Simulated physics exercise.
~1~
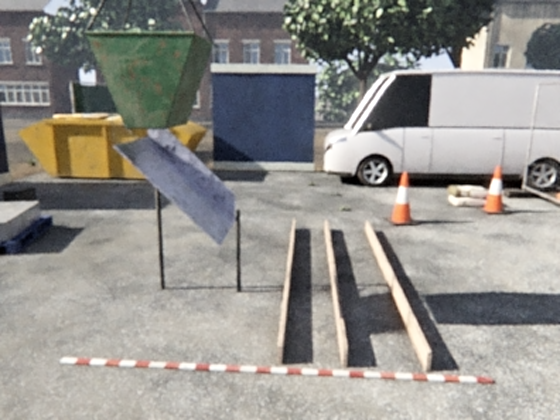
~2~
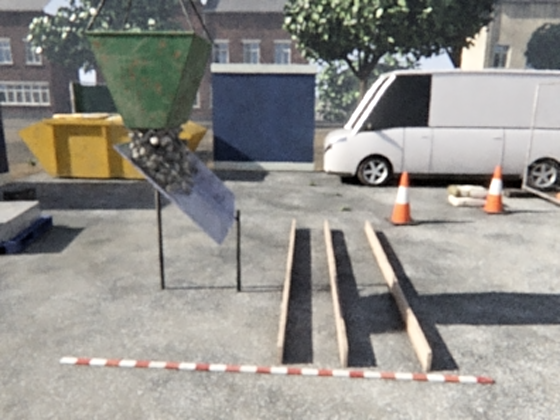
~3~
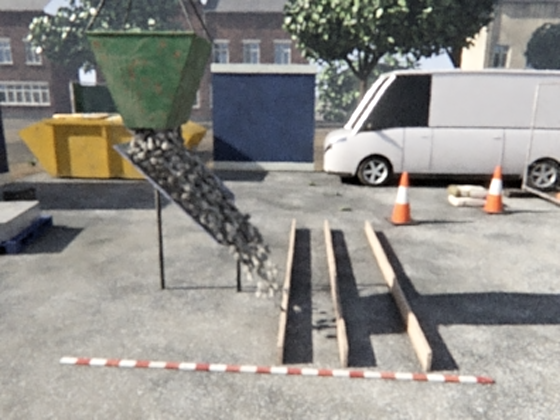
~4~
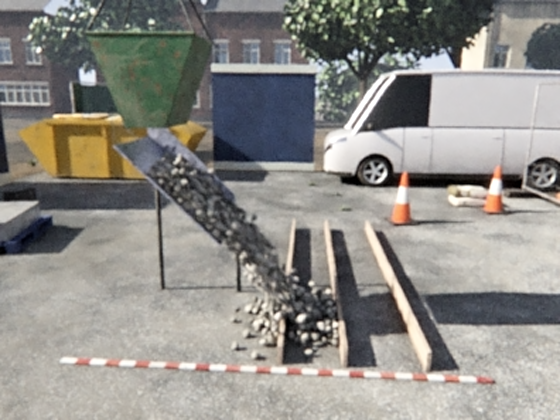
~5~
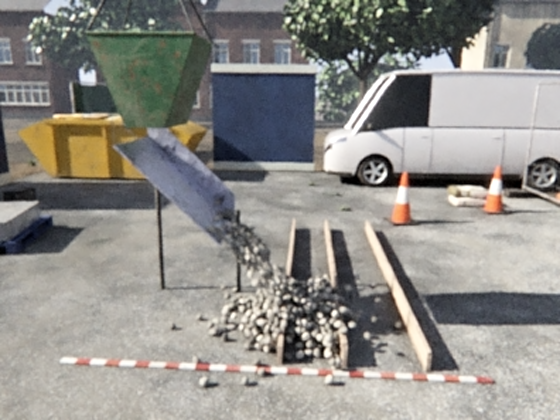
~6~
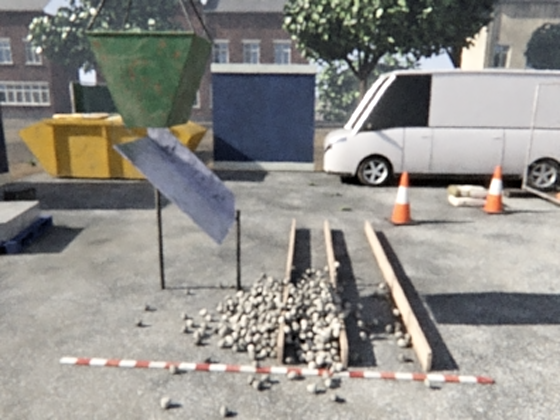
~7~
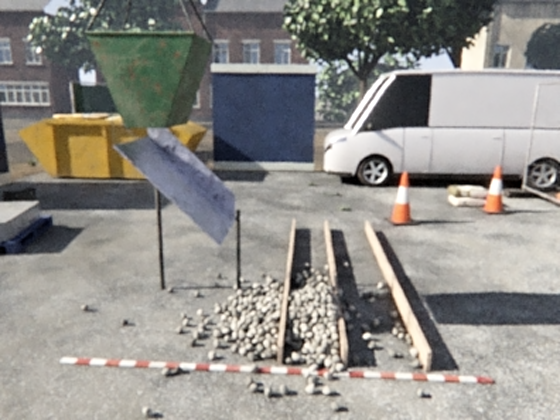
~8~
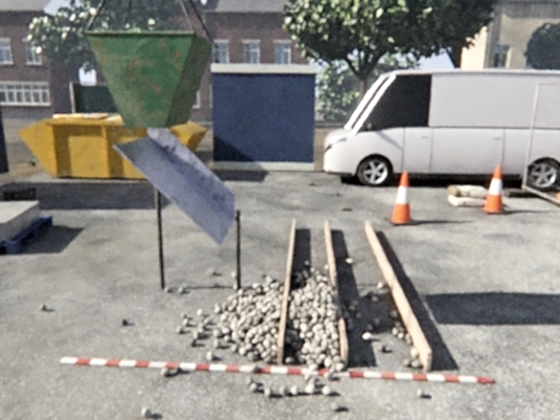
A green skip drops grey stones down a sloping metal sheet, and they heap around wooden boards.
